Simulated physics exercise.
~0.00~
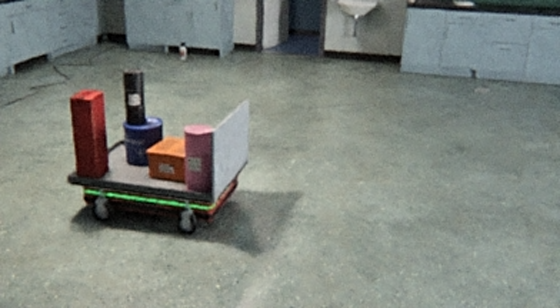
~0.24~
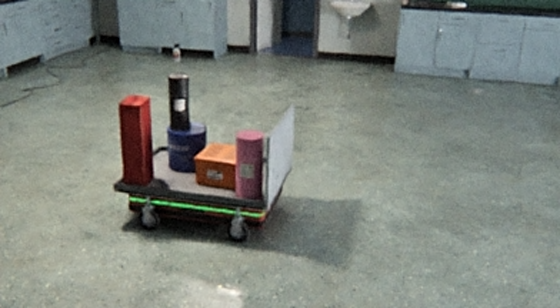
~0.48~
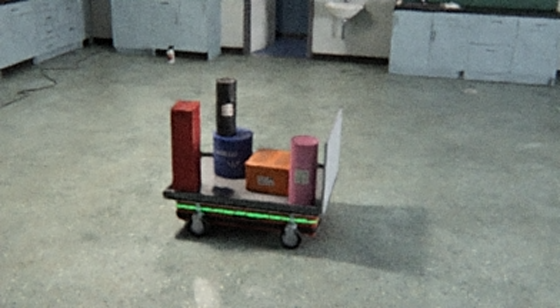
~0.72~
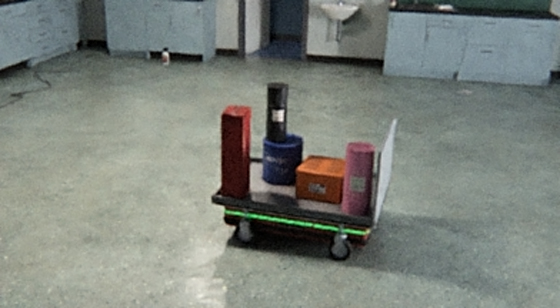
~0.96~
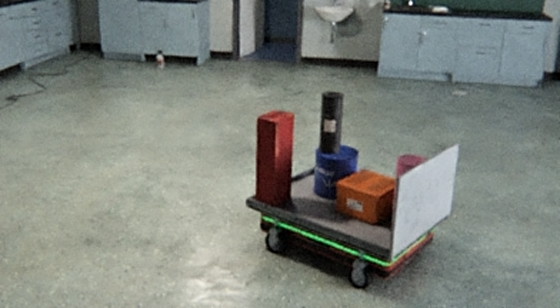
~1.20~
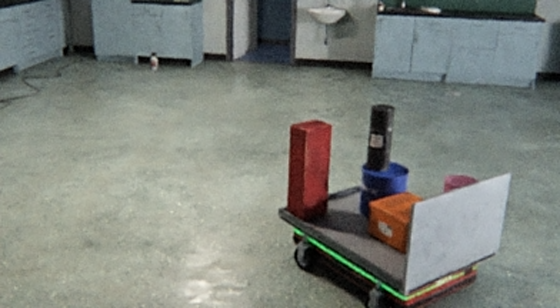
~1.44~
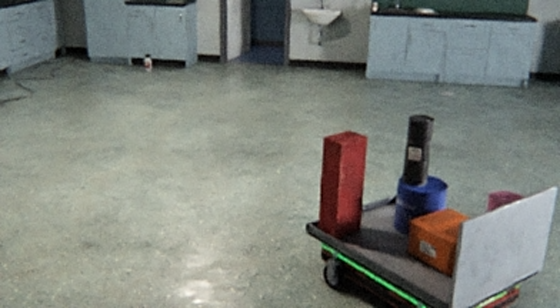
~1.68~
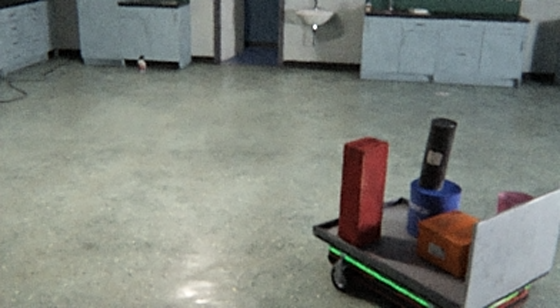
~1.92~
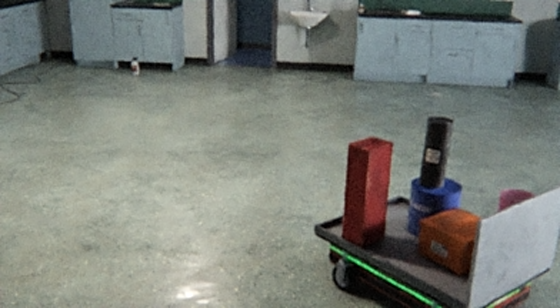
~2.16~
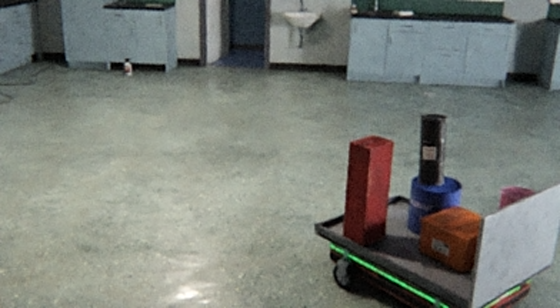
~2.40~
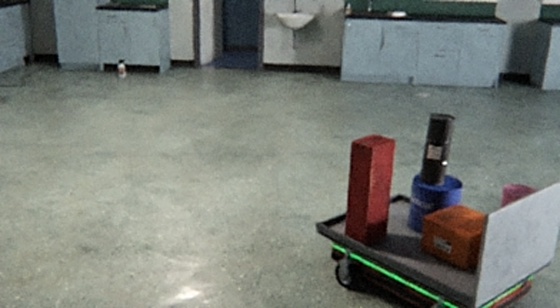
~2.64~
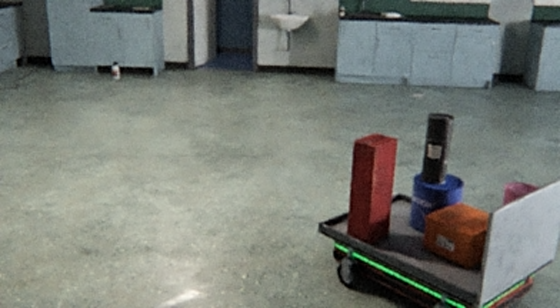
In a lab-like room with a green-grey floor, pale blue cabinets and a wall sink, a low robot cart with a glowing green strip carries a red box, a blue pail, an orange tote and a pink canister beside a tall pale board. A black canister stands at the back of the load. The cart rolls to the right across the floor, then turns toward the viewer as it continues, its board swinging into fuller view. It slows near the right edge and stops. The load remains aboard, with the red box and black canister still upright and the pink canister partly hidden behind the board.
